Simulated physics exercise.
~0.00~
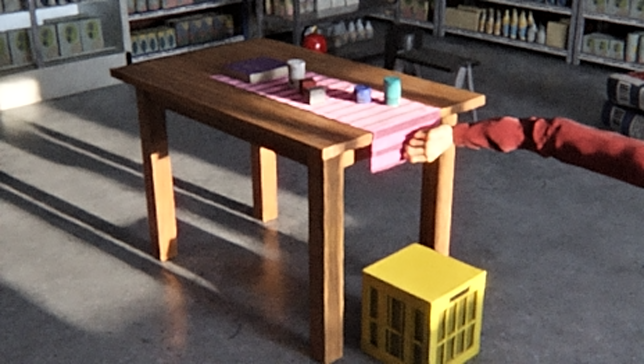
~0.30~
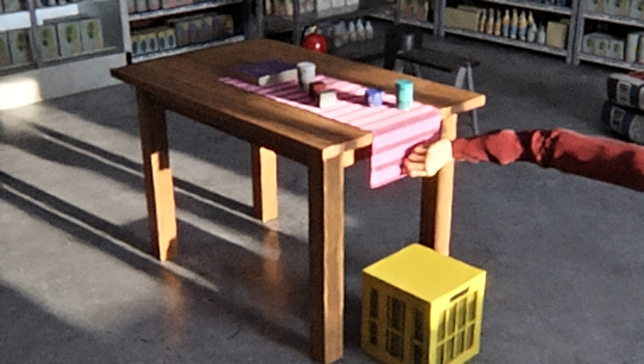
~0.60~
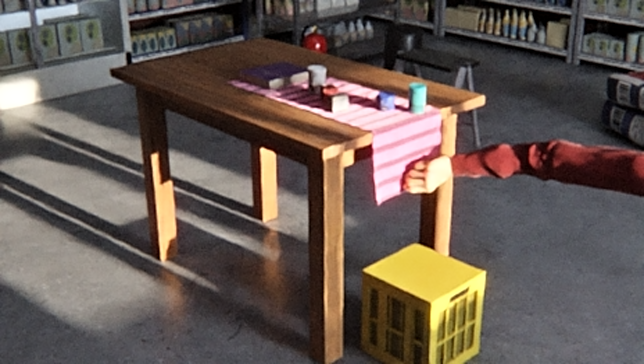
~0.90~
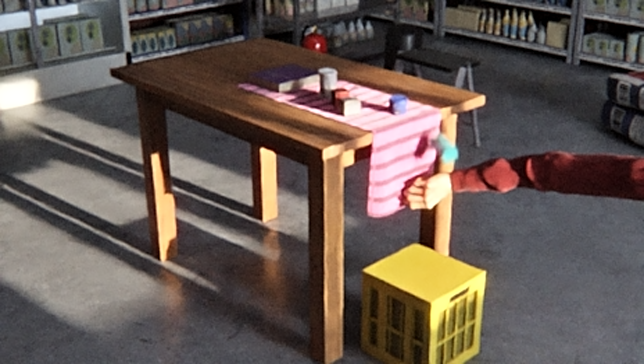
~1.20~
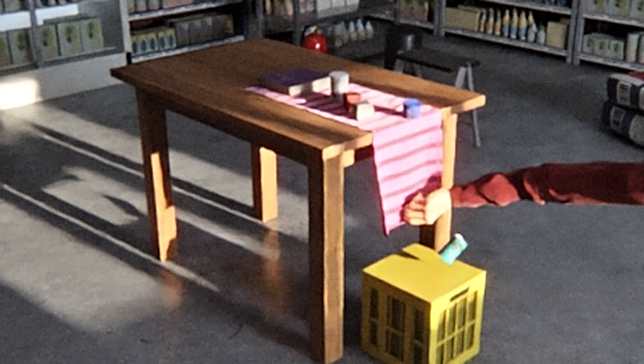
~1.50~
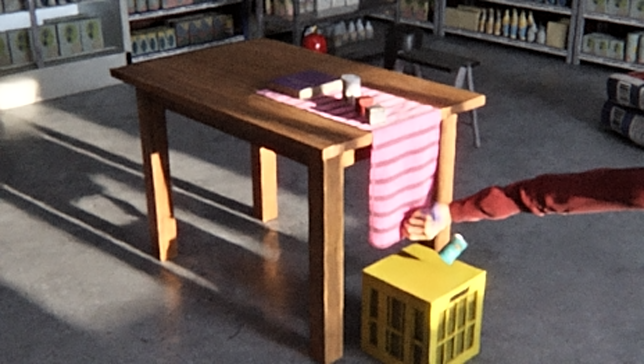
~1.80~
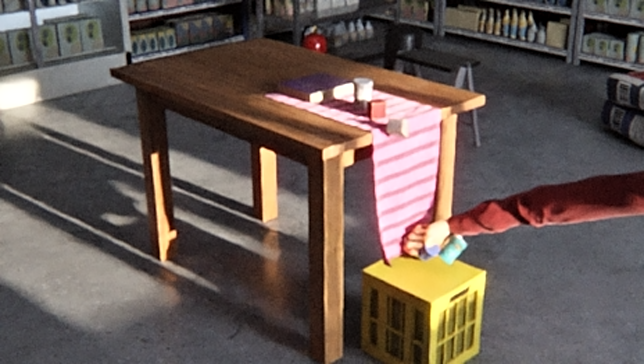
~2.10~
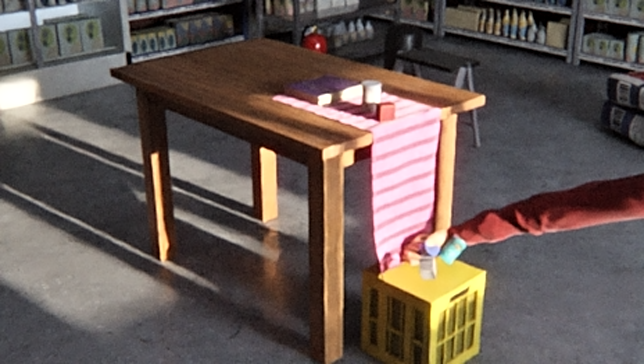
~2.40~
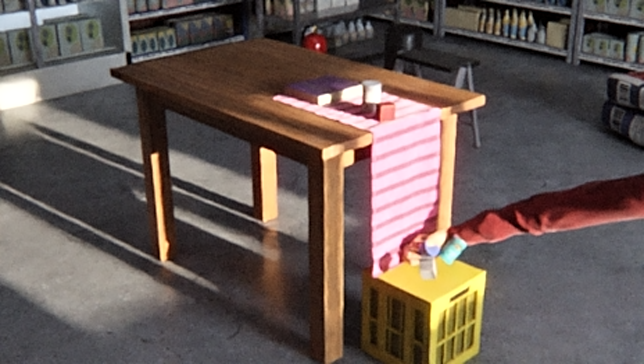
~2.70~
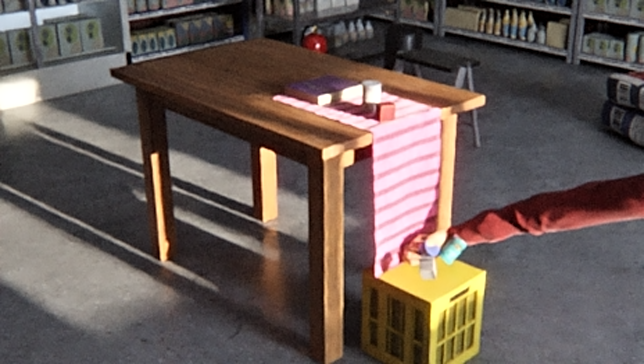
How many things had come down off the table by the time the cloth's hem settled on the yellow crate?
Three things came down, the turquoise can first, then the blue pot, and finally the small grey block.
A pink striped cloth slid over the table's edge as a red-sleeved hand drew it slowly down, and a turquoise can, a blue pot and a small grey block dropped off in turn before its hem rested on the yellow crate.
